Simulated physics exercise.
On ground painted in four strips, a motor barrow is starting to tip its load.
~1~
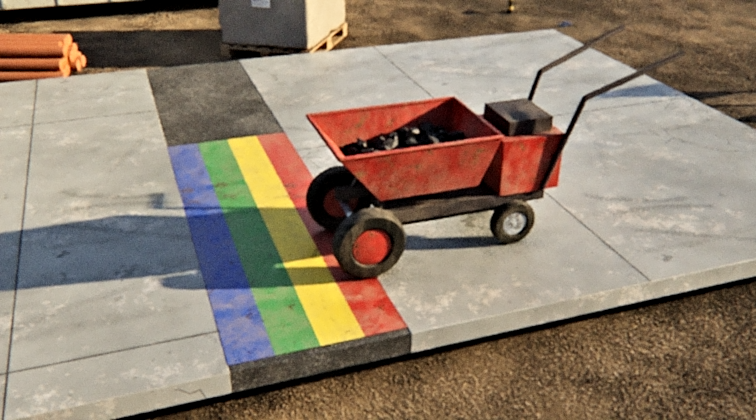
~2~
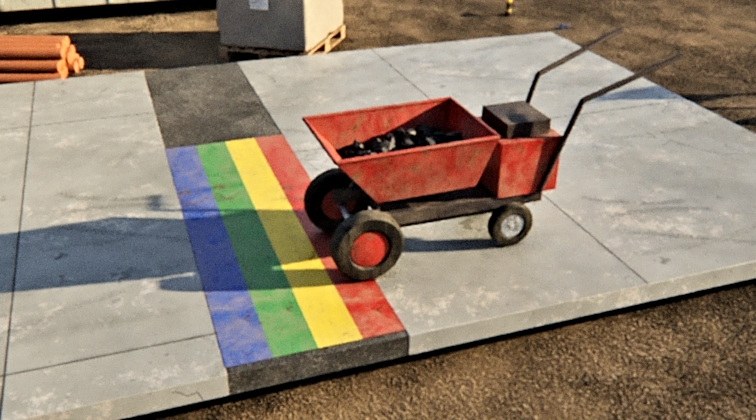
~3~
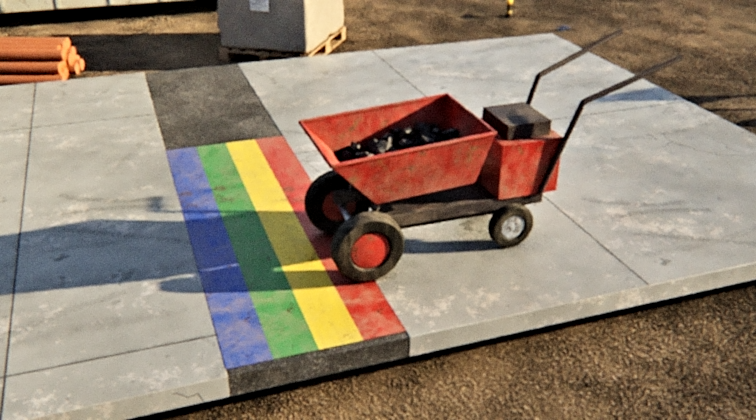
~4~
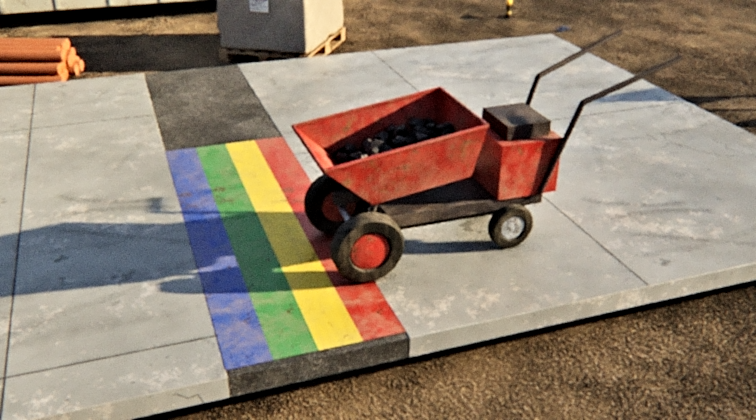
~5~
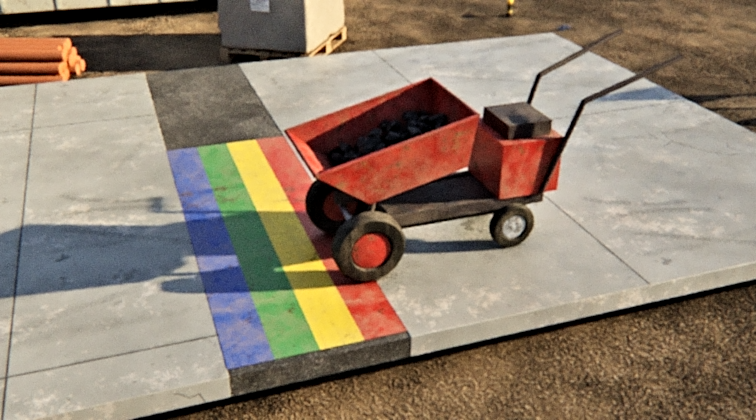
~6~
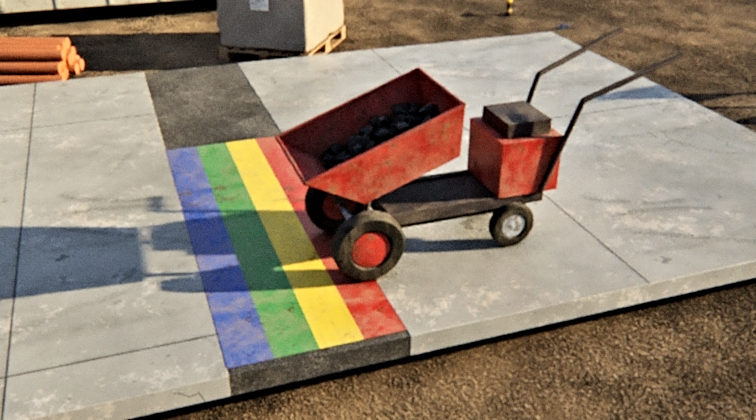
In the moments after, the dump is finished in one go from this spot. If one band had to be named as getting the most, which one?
I would name blue.
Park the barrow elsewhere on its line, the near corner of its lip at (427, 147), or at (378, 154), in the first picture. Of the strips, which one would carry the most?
Taking them in order, it would be the strip in yellow and then that green strip.
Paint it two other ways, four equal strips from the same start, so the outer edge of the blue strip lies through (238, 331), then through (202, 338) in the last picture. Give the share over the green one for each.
Shares: 10 %; then 30 %.
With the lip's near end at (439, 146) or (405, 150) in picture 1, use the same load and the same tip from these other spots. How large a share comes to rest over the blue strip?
The shares come out close to 0 and 10 per cent, in that order.
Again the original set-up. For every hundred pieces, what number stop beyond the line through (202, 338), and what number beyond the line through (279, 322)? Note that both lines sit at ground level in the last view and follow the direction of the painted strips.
Around 20 percent for the first and 80 percent for the second.
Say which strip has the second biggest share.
The runner-up is the green strip.
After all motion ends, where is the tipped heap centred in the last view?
I'd mark it at roughly (222, 270).
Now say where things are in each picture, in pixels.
In the first frame, lip of the skip at (340, 160), level; top of the load at (425, 146), lumps of coal; red strip at (367, 298); yellow strip at (326, 306); green strip at (284, 315); blue strip at (240, 323).
In the second frame, lip of the skip at (336, 163), level; top of the load at (422, 148).
In the third frame, lip of the skip at (331, 166), tipped barely; top of the load at (419, 146).
In the fourth frame, lip of the skip at (324, 171), tipped a little; top of the load at (413, 143).
In the fifth frame, lip of the skip at (316, 177), tipped a little; top of the load at (425, 131).
In the sixth frame, lip of the skip at (305, 184), tipped clearly; top of the load at (415, 124); red strip at (366, 301); yellow strip at (325, 309); green strip at (283, 318); blue strip at (239, 327).
Soon, skip tipped steeply; all in the skip.
A while on, skip tipped right over; nearly all in the skip; a stray few over the green strip; a small part over the blue strip.
Towards the end, skip tipped right over; about a quarter in the skip; a small part over the green strip; about half over the blue strip; about a quarter off the paint.
Finally, skip tipped right over; a small part in the skip; none over the red strip; none over the yellow strip; about a quarter over the green strip; about half over the blue strip; about a quarter off the paint.
